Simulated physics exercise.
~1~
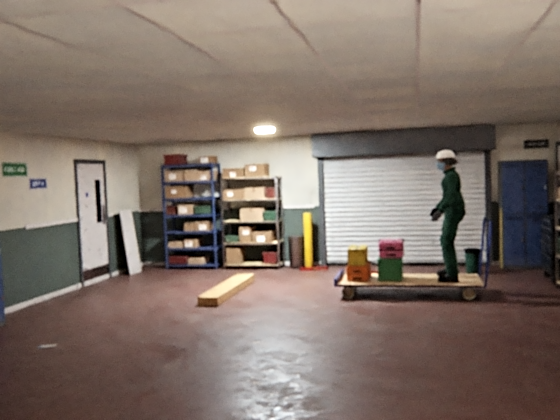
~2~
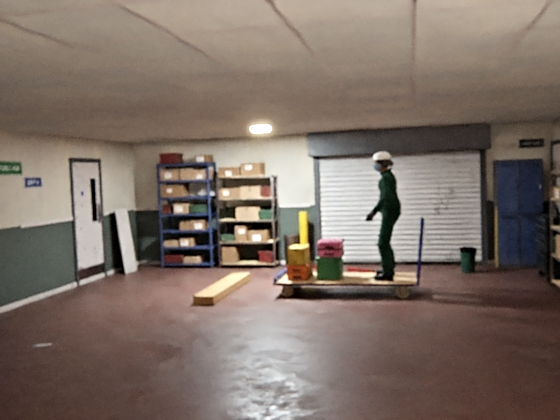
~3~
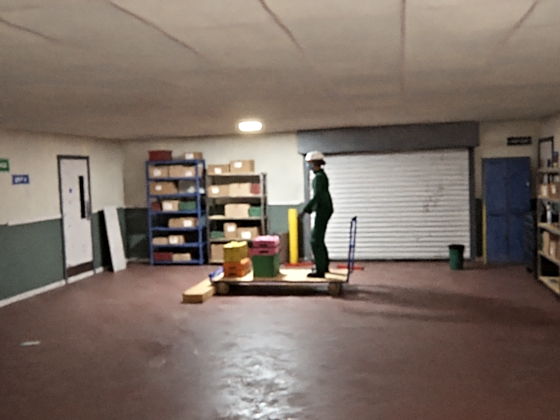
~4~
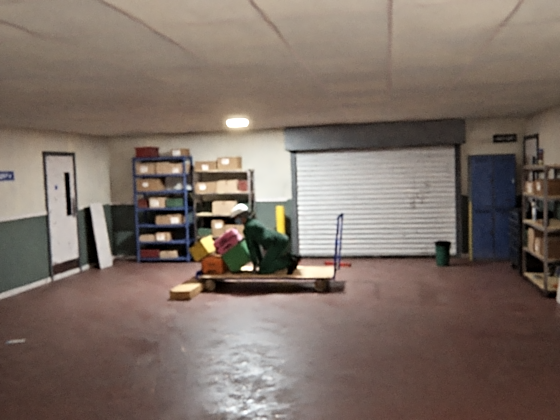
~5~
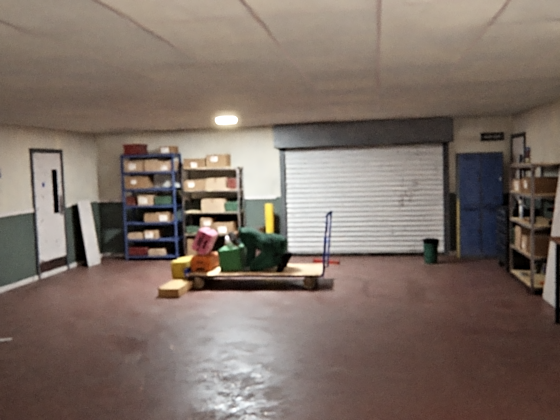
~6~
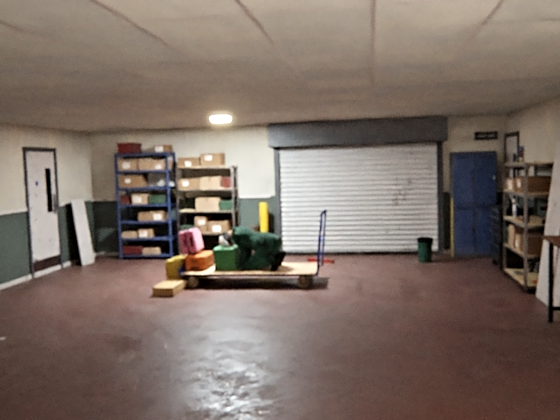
A flat platform trolley rolls left across a warehouse floor, carrying a standing worker in green overalls and a white helmet behind four hard-sided pieces stacked in two pairs. It nears a low yellow kerb lying on the floor, while the view pans slightly right. The trolley stops abruptly at the kerb, and the worker pitches forward, limp, onto the load. The pink suitcase and yellow parcel tip, and the yellow parcel drops off the front. It ends beyond the rim, while the worker lies slumped on the deck behind the green tote and the pink and orange suitcases.
